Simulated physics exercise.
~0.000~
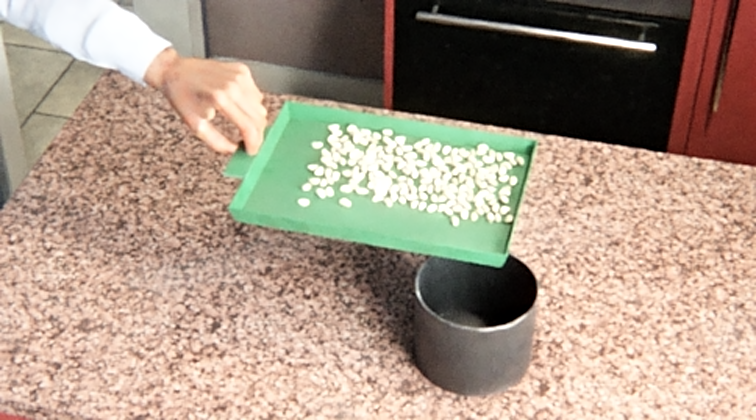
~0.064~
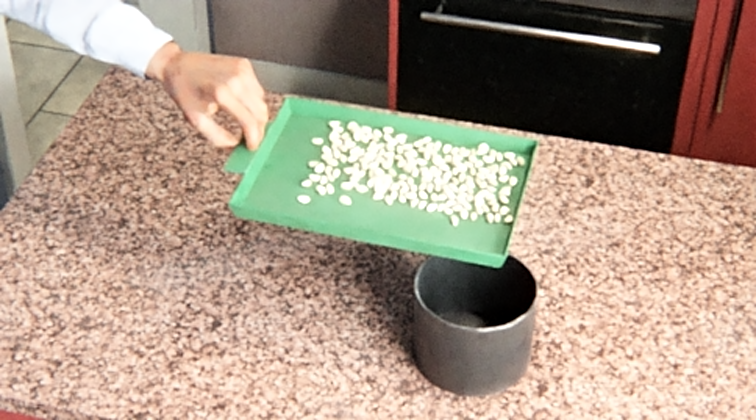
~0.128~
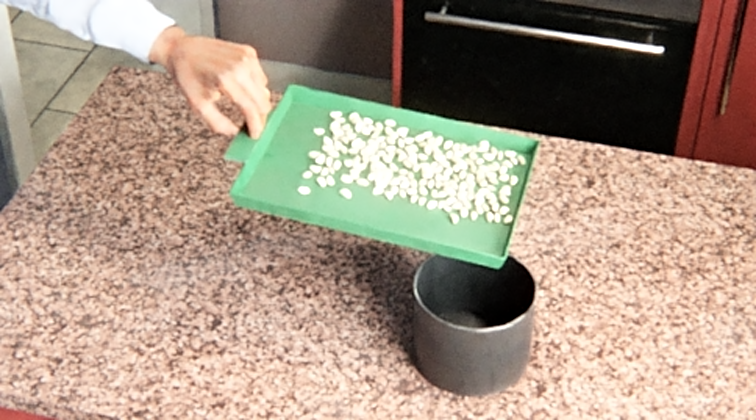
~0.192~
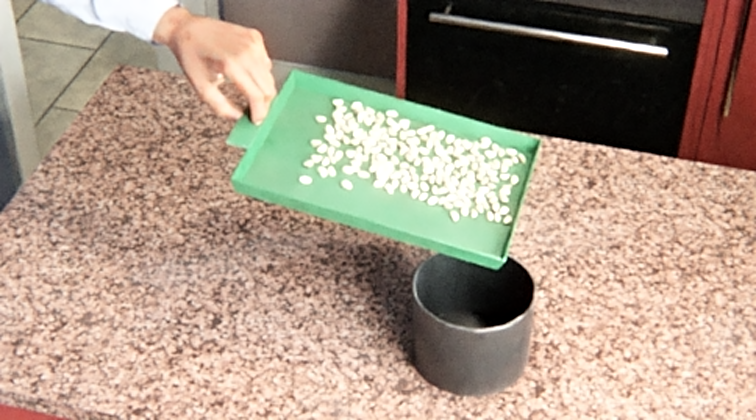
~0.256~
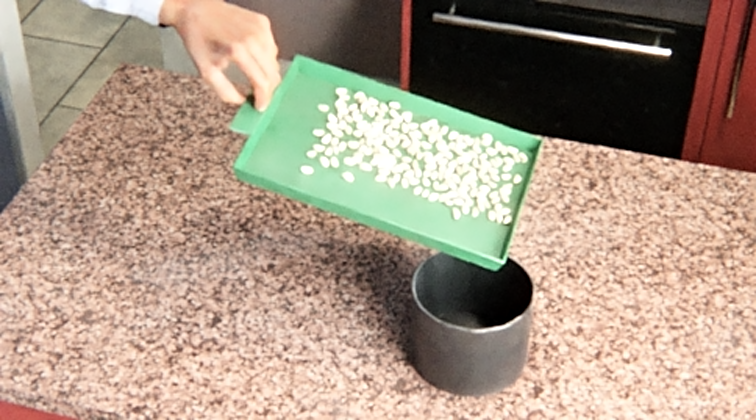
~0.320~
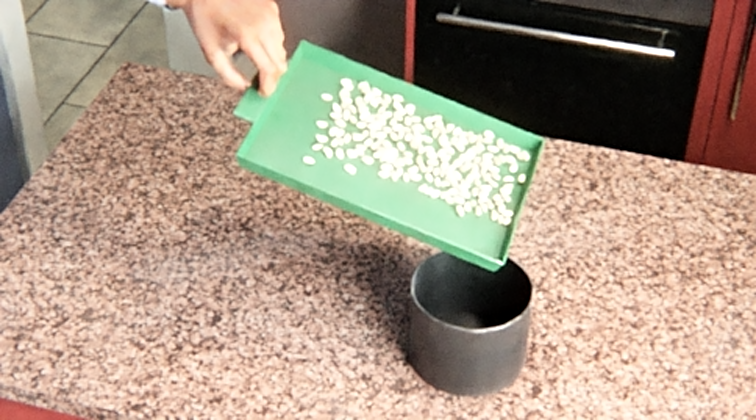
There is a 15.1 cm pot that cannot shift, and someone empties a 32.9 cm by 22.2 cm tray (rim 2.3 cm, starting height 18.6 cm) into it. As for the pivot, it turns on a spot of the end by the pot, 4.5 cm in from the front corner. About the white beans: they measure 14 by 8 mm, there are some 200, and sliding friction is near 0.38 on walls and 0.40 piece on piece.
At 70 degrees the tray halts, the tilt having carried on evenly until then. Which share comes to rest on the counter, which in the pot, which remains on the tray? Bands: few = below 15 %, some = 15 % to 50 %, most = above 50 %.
Counter: Some, pot: Few, tray: Most.
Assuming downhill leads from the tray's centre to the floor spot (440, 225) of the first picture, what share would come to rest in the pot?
Something like 45 per cent of the pieces.
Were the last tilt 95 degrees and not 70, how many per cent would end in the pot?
In that case some 20 per cent.
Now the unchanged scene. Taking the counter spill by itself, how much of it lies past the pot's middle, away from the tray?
About 100 per cent.
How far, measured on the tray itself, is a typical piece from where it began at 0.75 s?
I'd say close to 8 centimetres.
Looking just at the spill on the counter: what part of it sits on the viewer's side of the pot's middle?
Near 50 in a hundred.
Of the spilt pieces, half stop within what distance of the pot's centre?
About 18 cm from the centre.
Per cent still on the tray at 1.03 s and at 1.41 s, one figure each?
Around 90 first, about 75 after.
After 0.75 s, tilt 42 degrees; the tray holds 100 %, the pot 0 %.
After 1.03 s, tilt 59 degrees; the tray holds 90 %, the pot 0 %.
Then, at 1.41 s, tilt 70 degrees; the tray holds 75 %, the pot 0 %.
At rest (3.2 s), counter 30 %, pot 5 %, tray 70 %.
